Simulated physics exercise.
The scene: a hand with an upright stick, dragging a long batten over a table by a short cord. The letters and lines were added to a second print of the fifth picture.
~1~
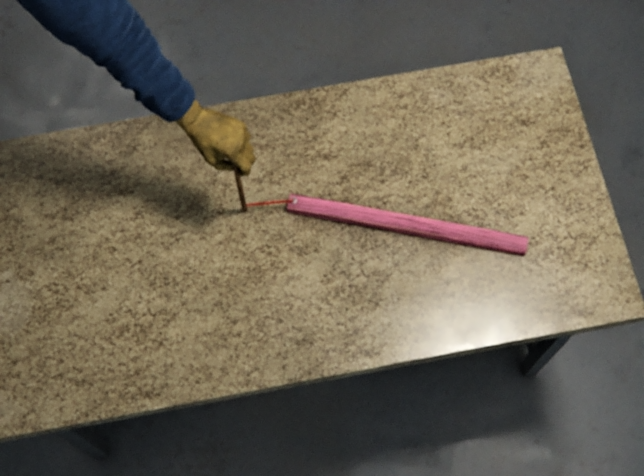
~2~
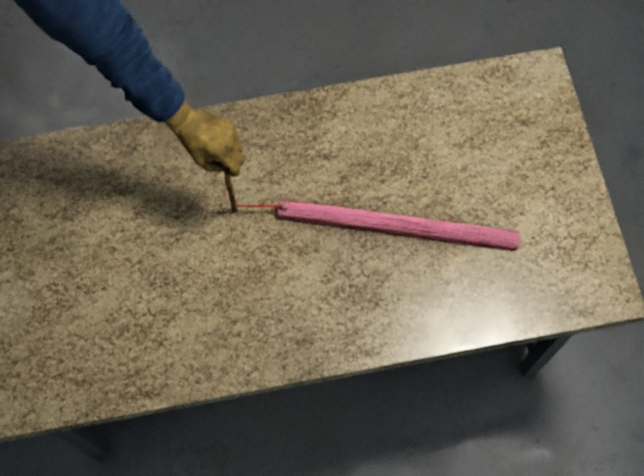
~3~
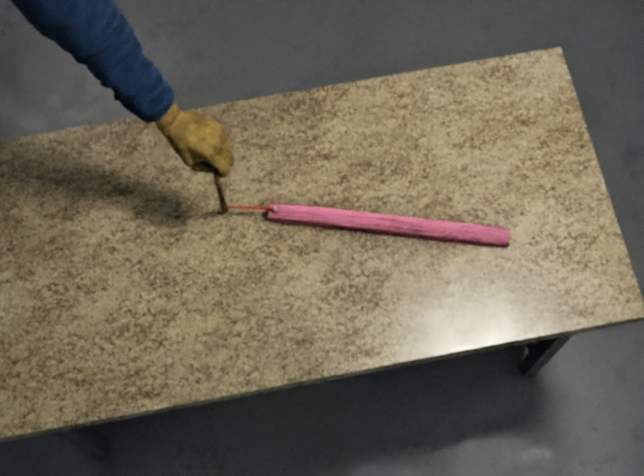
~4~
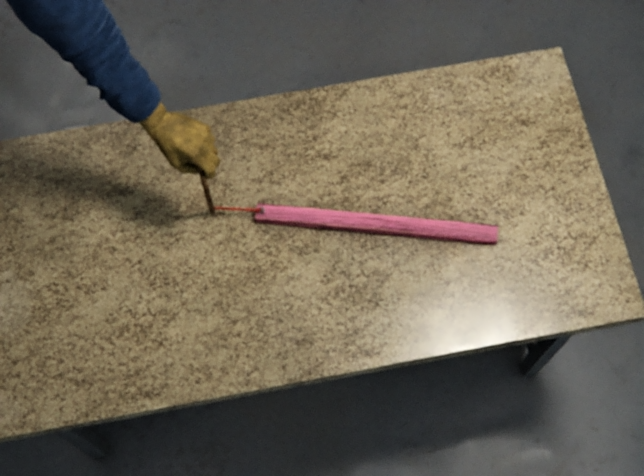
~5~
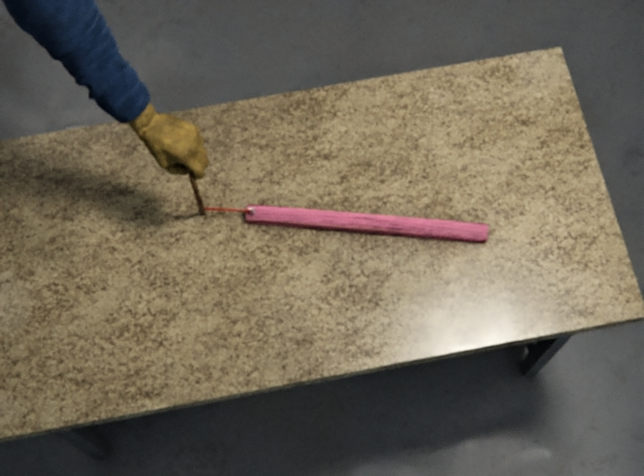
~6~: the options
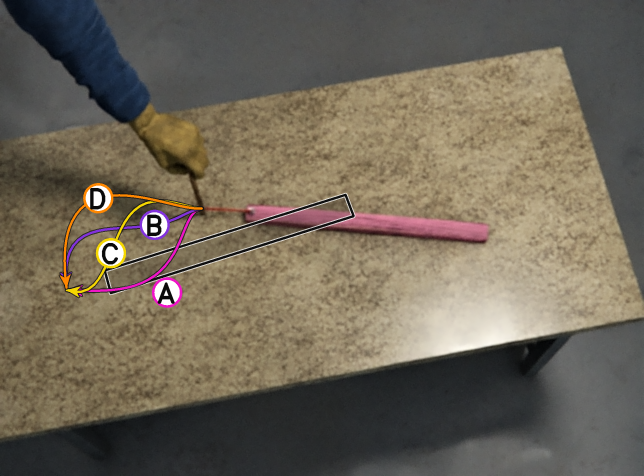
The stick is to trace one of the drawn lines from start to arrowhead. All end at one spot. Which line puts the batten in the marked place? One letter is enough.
Choose path C.
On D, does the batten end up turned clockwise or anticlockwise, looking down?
It turns anticlockwise.
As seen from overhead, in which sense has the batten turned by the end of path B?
On that path, anticlockwise.
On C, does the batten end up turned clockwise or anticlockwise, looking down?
On that path, anticlockwise.
On the marked copy, A from (202, 209) via (155, 276) to (69, 290); B from (202, 209) via (119, 228) to (66, 285); C from (202, 209) via (122, 227) to (67, 290); D from (202, 209) via (99, 198) to (67, 288); the outline at (230, 243).
Following C. Soon after the start, foot of the stick (140, 207), middle of the batten (305, 216).
Later, foot of the stick (108, 263), middle of the batten (271, 225).
In the end, foot of the stick (67, 291), middle of the batten (231, 242); it lies in the outline.
As for the rest, A leaves its middle at (235, 256); B leaves its middle at (225, 235); D leaves its middle at (220, 226).
